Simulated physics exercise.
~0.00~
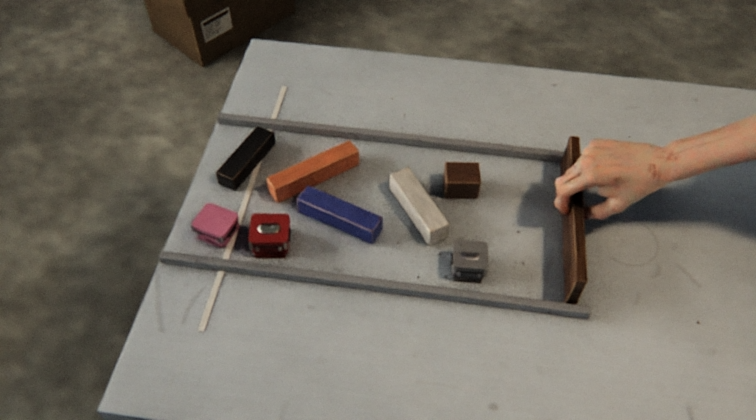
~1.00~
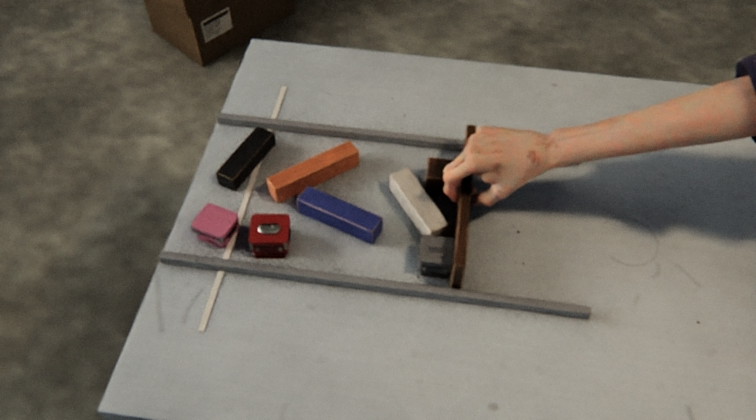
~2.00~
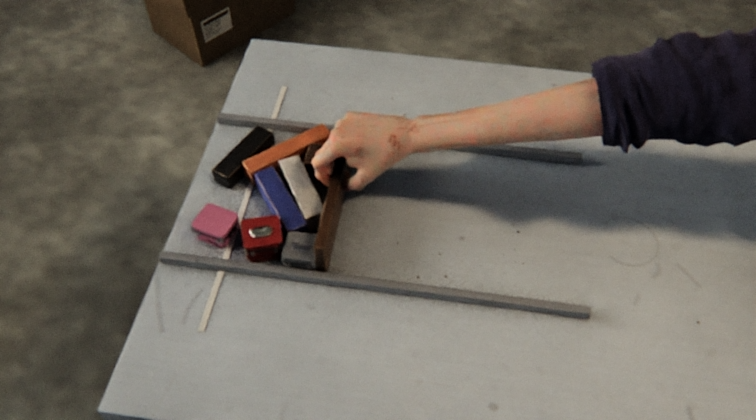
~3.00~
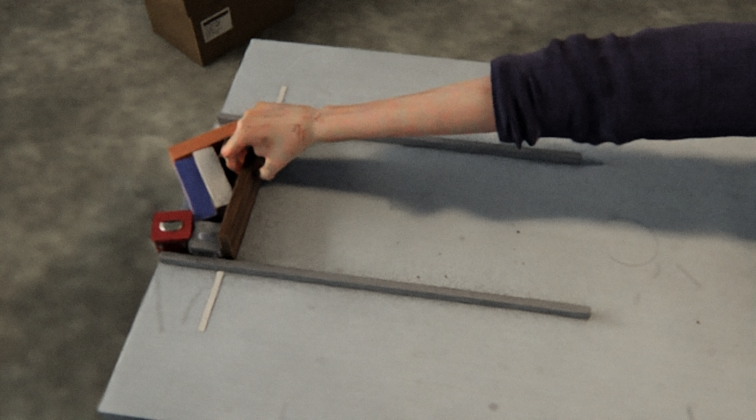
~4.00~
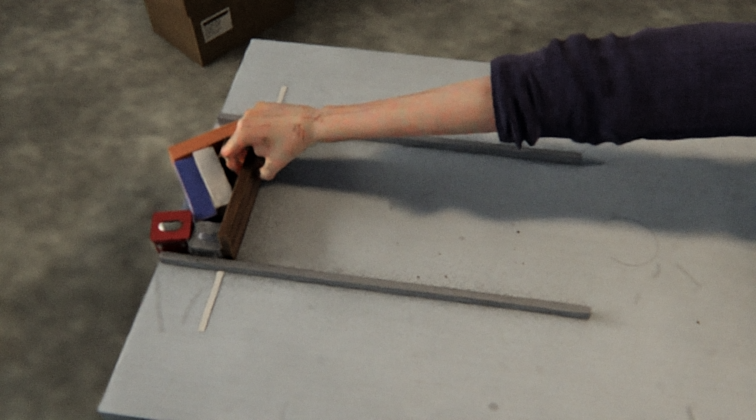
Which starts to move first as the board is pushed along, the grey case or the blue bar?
The grey case starts to move first, as the board sweeps it left while the blue bar is still lying in its original place. The blue bar only shifts later, when the board has come farther left.
